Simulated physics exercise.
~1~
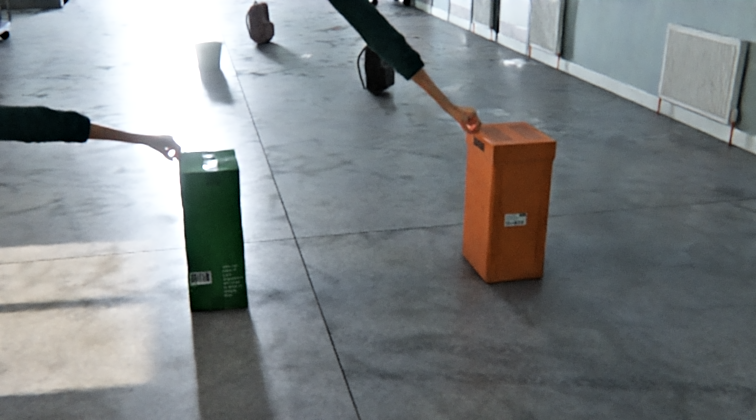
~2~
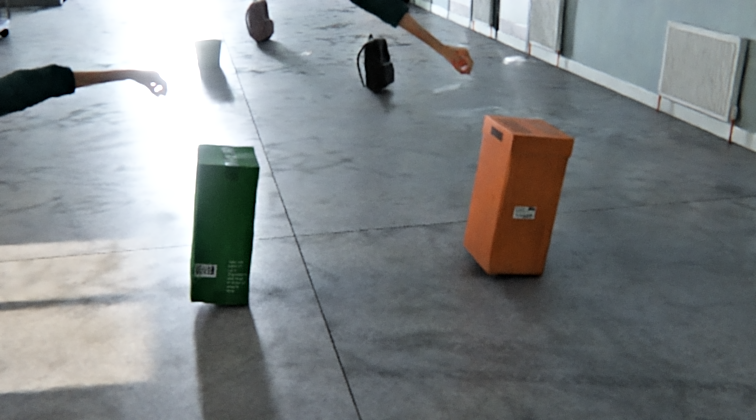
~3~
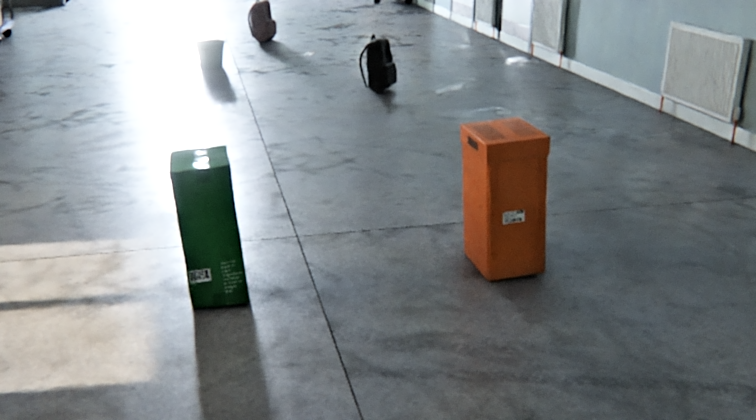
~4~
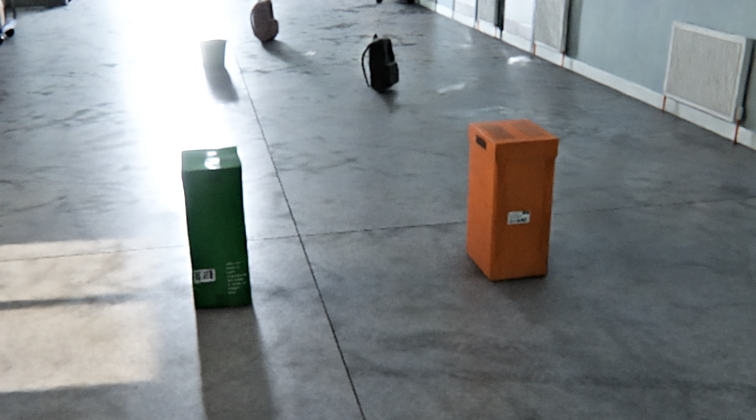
A tall green box at left and a tall orange box at right stand on a grey concrete floor, seen from slightly above by a gently swaying camera. Bright light glares across the floor at left, with bags farther back and a pale wall at right. Two dark-sleeved arms reach in, each with a hand at the top of a box. The hands let go and draw back as both boxes lean to the right. Both then rock back to the left, the arms now gone, and finally stand upright on their bases.
